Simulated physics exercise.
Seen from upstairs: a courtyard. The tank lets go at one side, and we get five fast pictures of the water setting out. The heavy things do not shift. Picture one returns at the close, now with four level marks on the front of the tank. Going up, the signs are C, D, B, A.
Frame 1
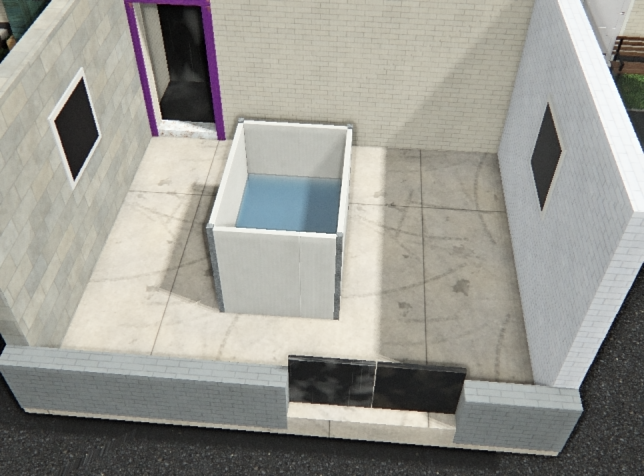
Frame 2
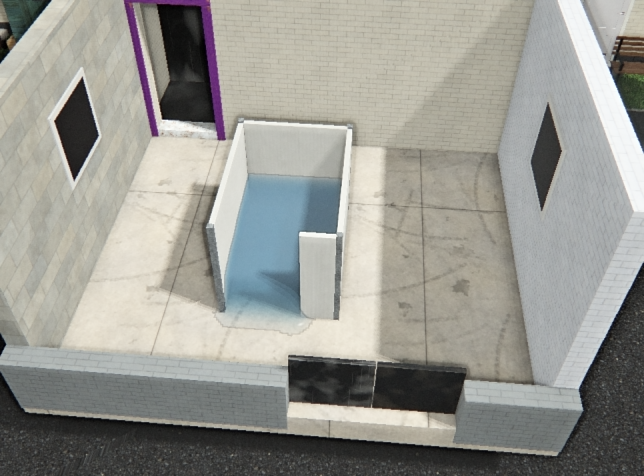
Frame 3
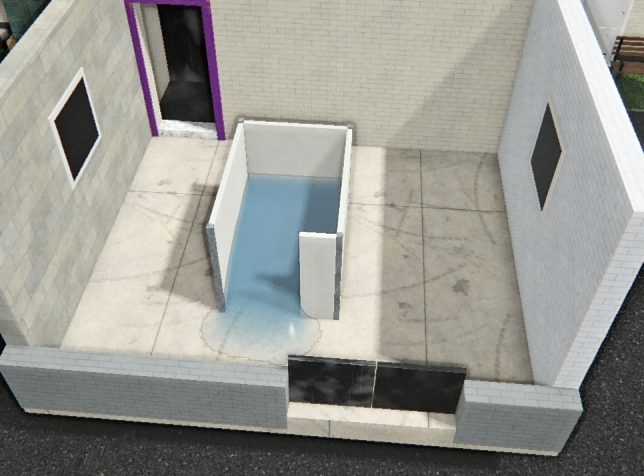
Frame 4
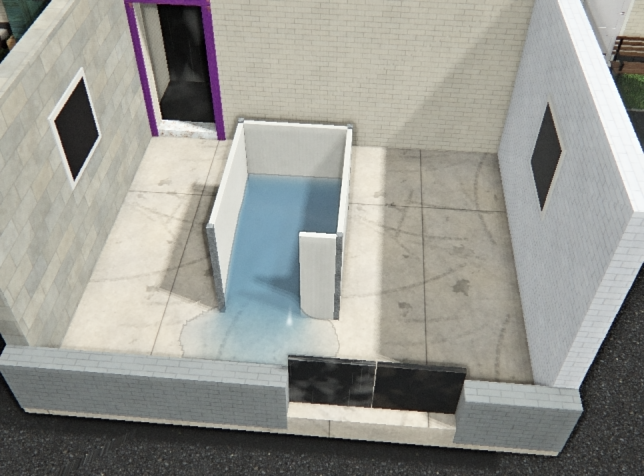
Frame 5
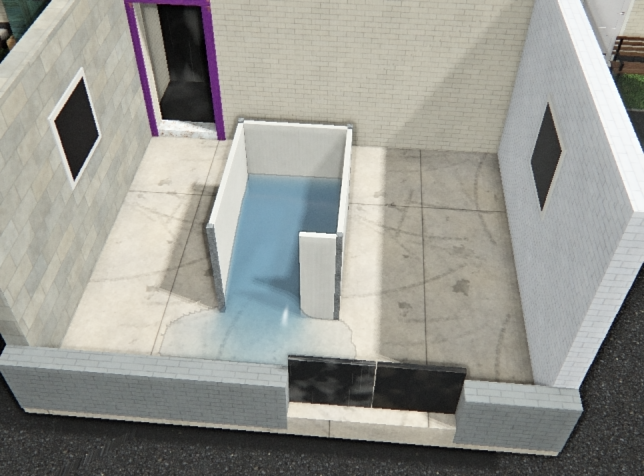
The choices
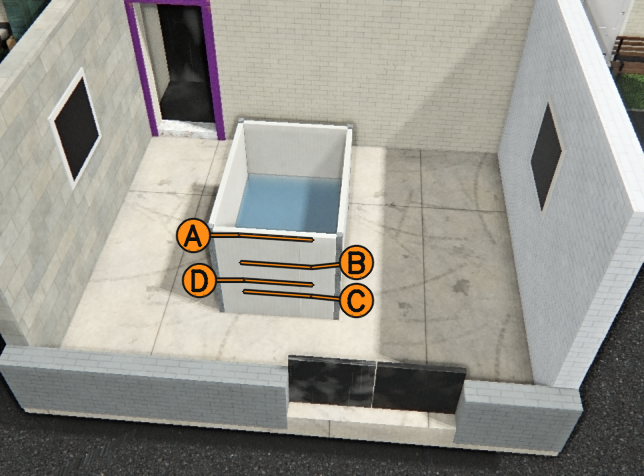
Water rests in a white-walled tank in the middle of a brick-walled room with a purple doorway at the back. Part of the tank's front wall is then gone, and the water runs out through the gap onto the pale floor, spreading in a thin, widening sheet toward the low front wall.
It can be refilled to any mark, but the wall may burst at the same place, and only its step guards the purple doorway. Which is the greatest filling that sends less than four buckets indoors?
The limit is D.
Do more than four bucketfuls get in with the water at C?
No, that is safe.
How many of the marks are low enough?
Two of them.
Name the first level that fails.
B.
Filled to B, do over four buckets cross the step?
Yes, it does.
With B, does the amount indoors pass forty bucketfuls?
No.
On the marked copy, A at (274, 237); B at (276, 265); C at (278, 293); D at (277, 282); from the bottom up C, D, B, A.
For level A, dozens of bucketfuls pour in.
For level B, about 12 bucketfuls get in.
For level C, nothing gets over.
For level D, a bucket or two gets in.
